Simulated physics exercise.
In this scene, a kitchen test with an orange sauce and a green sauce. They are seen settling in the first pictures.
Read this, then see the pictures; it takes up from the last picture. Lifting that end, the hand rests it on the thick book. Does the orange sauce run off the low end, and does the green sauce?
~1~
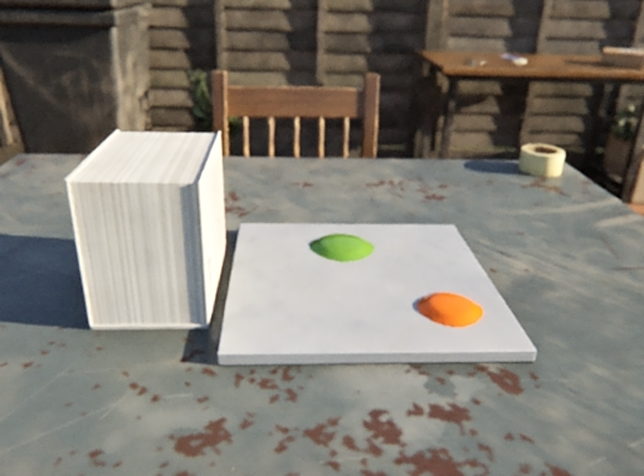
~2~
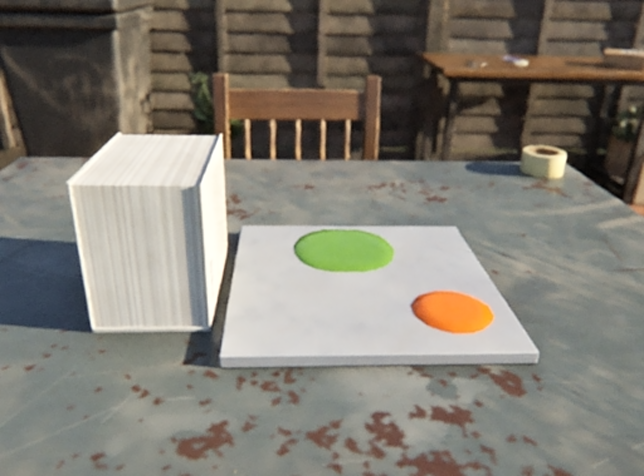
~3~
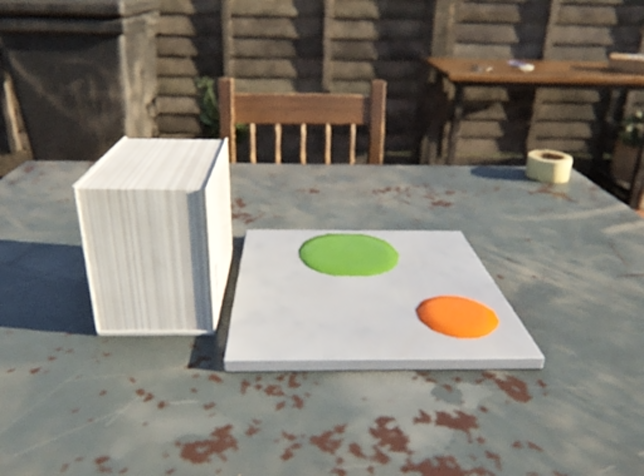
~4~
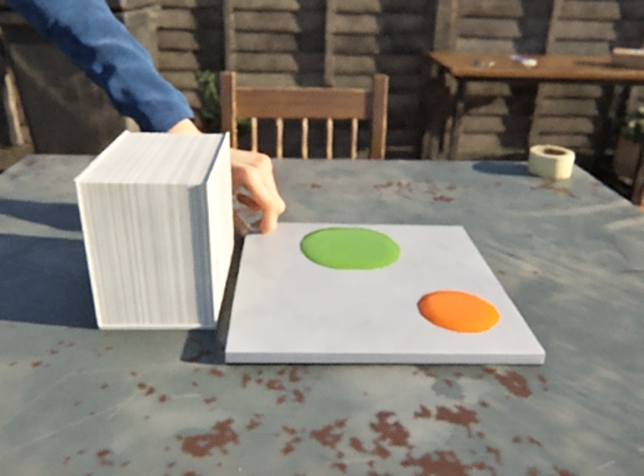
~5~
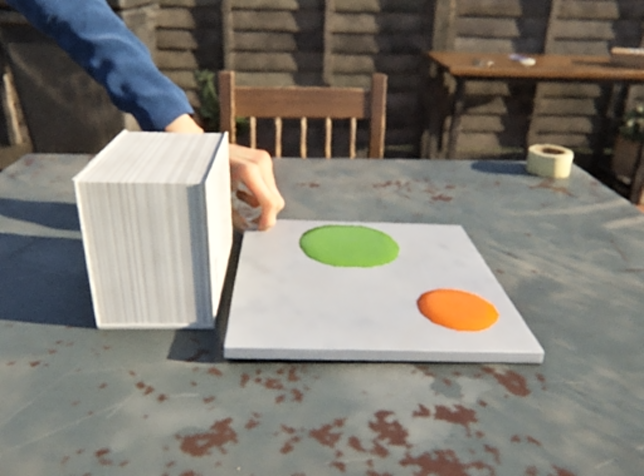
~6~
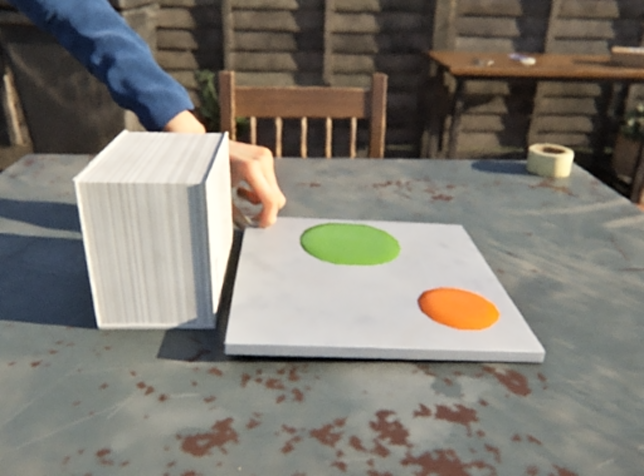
Note - orange sauce: It leaves the surface; green sauce: It leaves the surface.
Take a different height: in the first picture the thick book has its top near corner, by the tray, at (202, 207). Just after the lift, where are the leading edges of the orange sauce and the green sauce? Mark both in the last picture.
First about (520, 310), second about (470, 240).
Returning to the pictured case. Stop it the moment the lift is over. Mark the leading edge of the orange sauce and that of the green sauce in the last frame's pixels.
In the last picture the first one is at (524, 309) and the second at (482, 248).
Soon after, slope about 36°; the orange sauce is dripping off the low end; the green sauce is dripping off the low end.
Later, the orange sauce is dripping off the low end; the green sauce is dripping off the low end.
In the end, slope about 36°; the orange sauce is dripping off the low end; the green sauce is dripping off the low end.
